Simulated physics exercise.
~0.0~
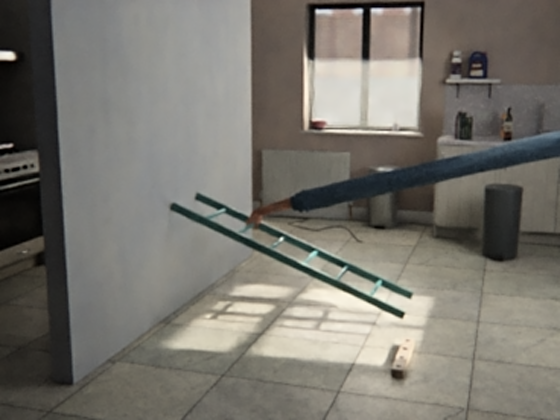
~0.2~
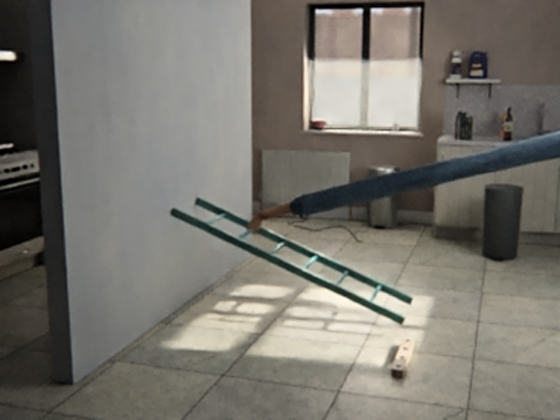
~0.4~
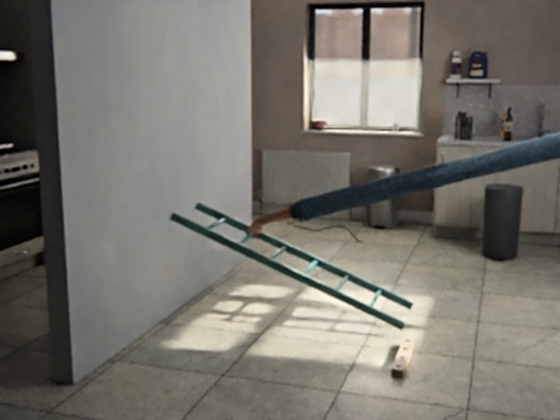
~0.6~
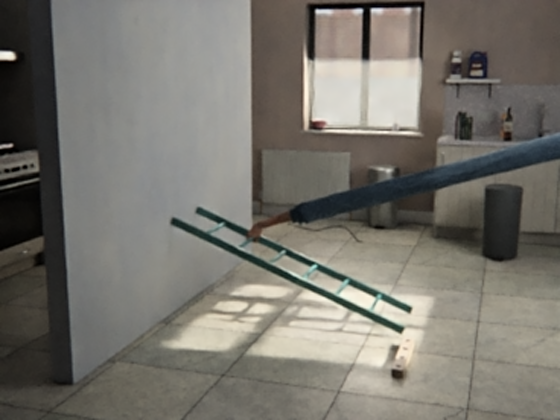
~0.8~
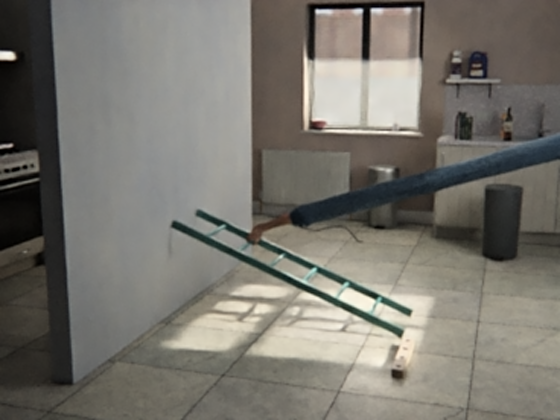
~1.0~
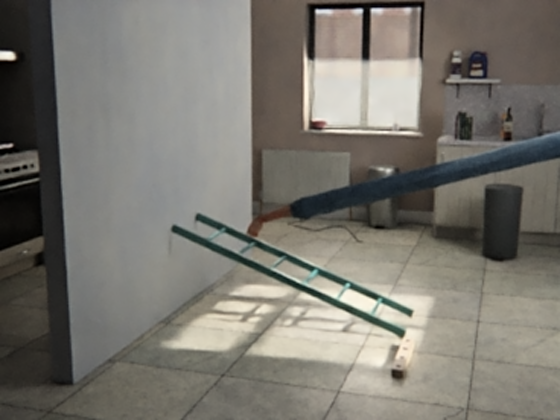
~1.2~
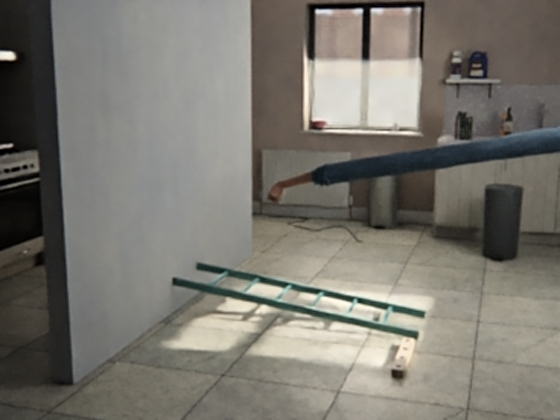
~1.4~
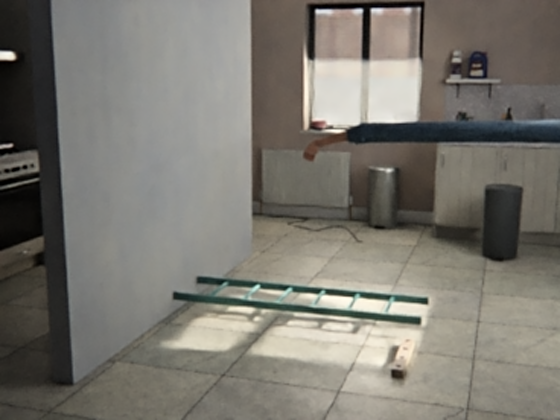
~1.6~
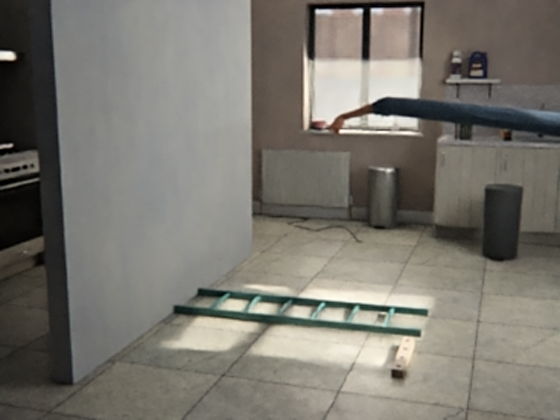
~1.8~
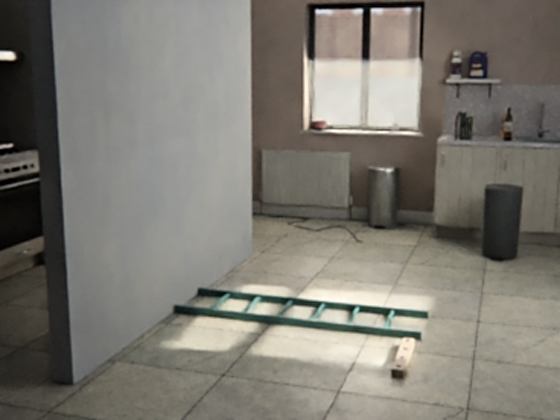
In a kitchen, a hand releases a slanted turquoise rack, which drops flat onto the tiles.
